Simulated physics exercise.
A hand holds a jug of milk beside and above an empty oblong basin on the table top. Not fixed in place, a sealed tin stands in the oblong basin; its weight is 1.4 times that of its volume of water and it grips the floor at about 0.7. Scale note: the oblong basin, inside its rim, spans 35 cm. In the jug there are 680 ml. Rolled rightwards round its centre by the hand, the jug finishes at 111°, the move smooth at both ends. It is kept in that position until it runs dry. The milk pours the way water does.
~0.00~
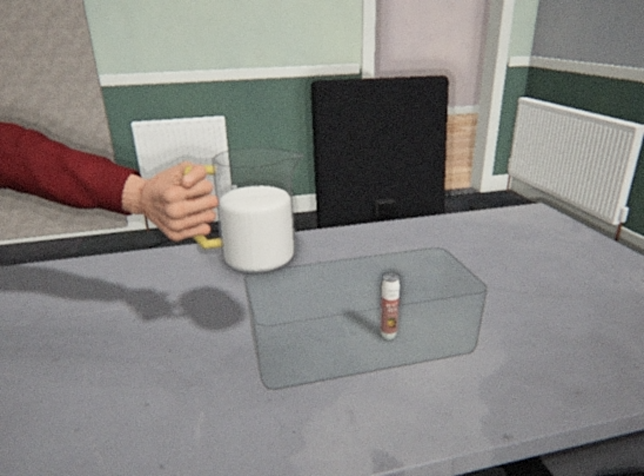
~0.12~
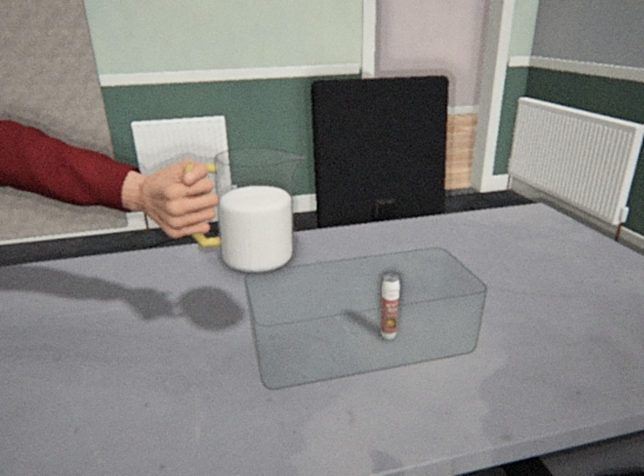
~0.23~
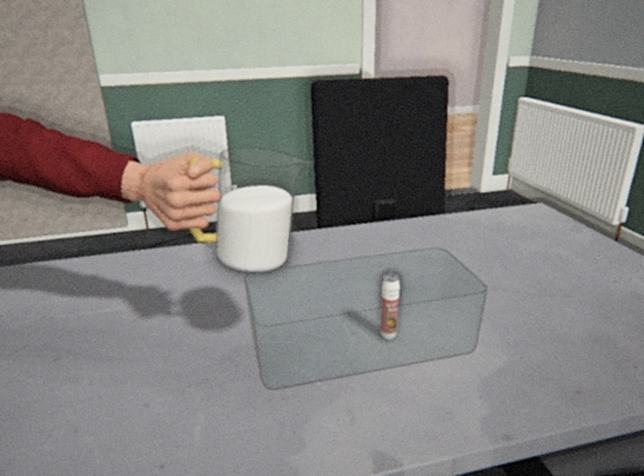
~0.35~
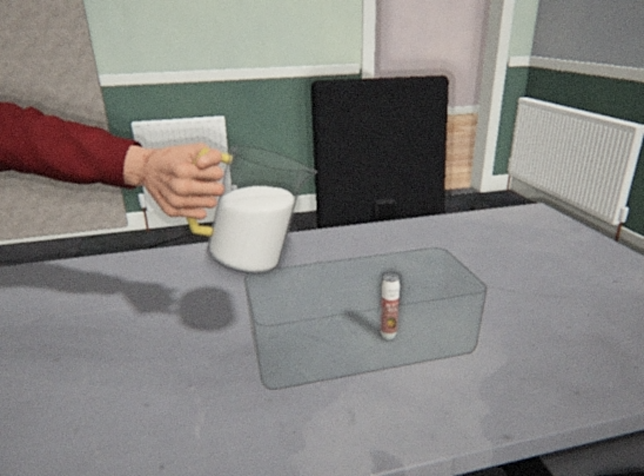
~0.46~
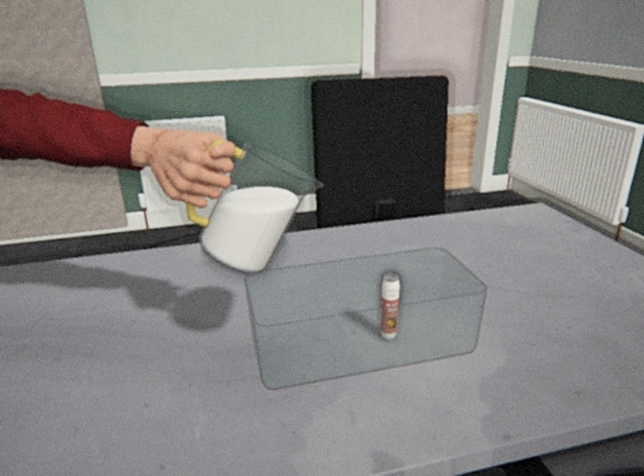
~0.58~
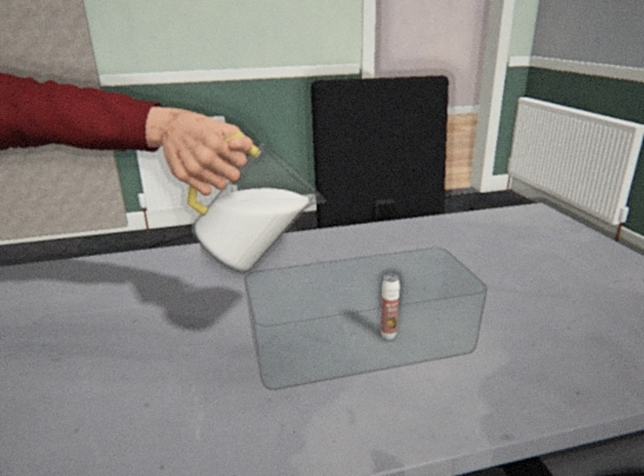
The video shows a hand in a red sleeve holding a clear jug of white milk above a grey table, beside a transparent oblong basin containing a small tin, then smoothly tilting the jug rightwards to a steep lean.
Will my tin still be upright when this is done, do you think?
Yes, it will be.
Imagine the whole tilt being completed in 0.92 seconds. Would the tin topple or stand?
In that case the tin stays vertical.
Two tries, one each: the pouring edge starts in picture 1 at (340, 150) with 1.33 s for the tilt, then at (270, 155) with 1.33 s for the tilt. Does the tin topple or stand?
The tin overturns the first time and stays vertical the second time.
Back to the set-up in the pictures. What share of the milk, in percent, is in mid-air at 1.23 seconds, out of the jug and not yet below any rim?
Close to 12 in every hundred parts.
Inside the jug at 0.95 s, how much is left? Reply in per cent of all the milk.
Fraction remaining: Approx. 72 per cent.
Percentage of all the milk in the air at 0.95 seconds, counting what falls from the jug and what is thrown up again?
It comes to about 18 percent.
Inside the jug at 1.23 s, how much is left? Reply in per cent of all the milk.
Around 20 in a hundred is still there.
After 0.95 s the tilt is 91° and 72 per cent is still to pour; the tin stands where it began.
After 1.23 s the tilt is 109° and 20 per cent is still to pour; the tin stands where it began.
After 1.52 s the tilt is 111° and 1 per cent is still to pour; the tin stands where it began.
After 1.83 s the tilt is 111° and 0 per cent is still to pour; the tin stands where it began.
In the end the tin stands where it began.
